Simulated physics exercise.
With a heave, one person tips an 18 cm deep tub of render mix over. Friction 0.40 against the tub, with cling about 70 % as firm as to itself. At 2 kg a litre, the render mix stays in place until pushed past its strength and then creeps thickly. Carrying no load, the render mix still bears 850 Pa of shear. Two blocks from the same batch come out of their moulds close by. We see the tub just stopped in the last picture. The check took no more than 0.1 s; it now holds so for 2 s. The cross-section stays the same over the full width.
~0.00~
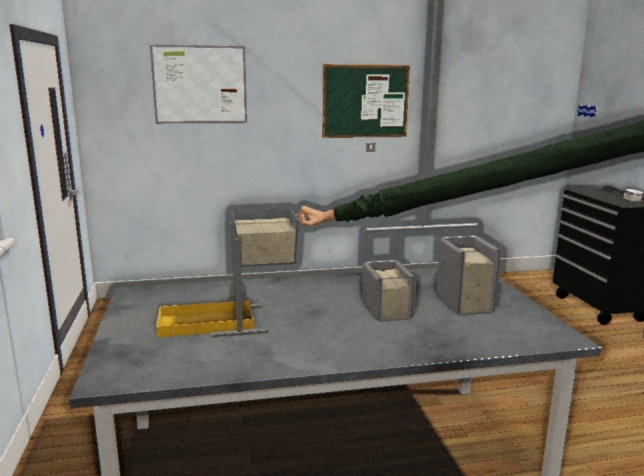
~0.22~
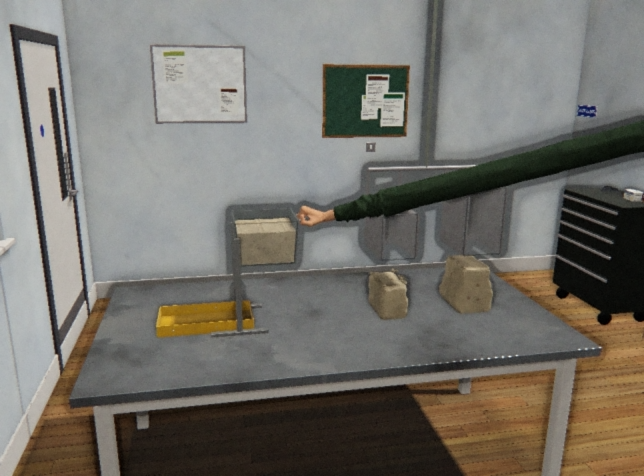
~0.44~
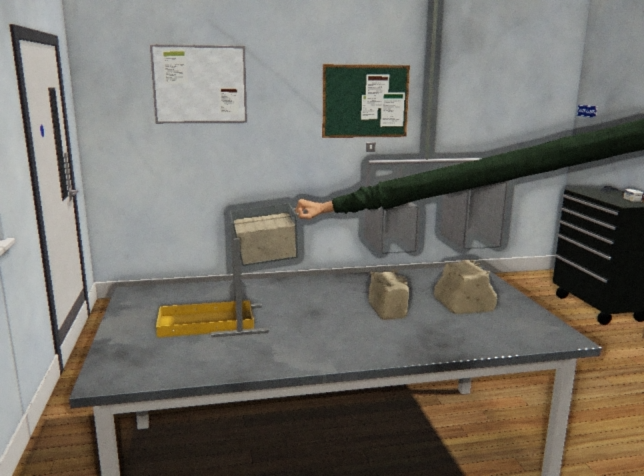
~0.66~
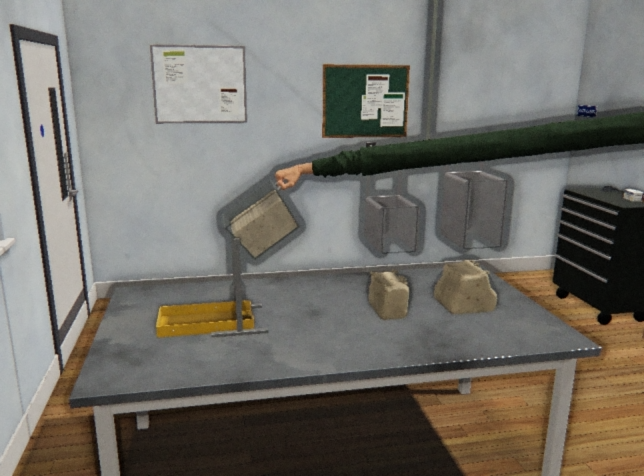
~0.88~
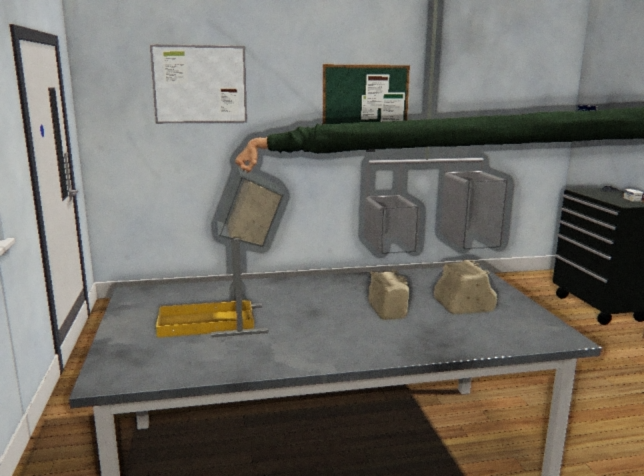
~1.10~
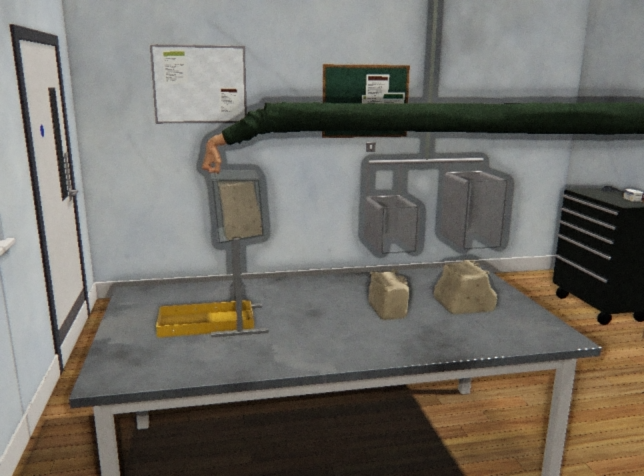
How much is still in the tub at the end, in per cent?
Around 44 percent.
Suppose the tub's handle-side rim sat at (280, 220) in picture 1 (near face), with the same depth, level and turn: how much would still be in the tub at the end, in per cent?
I'd put it at close to 100 per cent.
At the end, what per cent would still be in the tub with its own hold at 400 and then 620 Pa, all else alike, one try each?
The answers, in order, are 35 % and 40 %.
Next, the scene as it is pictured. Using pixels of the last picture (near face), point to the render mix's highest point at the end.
I'd say it peaks at roughly (244, 215) in the last picture.
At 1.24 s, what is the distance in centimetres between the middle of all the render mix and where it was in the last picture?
Roughly 5 cm.
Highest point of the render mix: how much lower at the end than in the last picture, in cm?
Roughly 13 cm.
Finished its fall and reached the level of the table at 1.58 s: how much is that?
I reckon around 0 % of it.
After 1.24 s, the tub is at 93 degrees and holds 93 %.
After 1.41 s, the tub is at 93 degrees and holds 55 %.
After 1.58 s, the tub is at 93 degrees and holds 44 %.
After 1.75 s, the tub is at 93 degrees and holds 44 %.
After 3.10 s, the tub is at 93 degrees and holds 44 %.
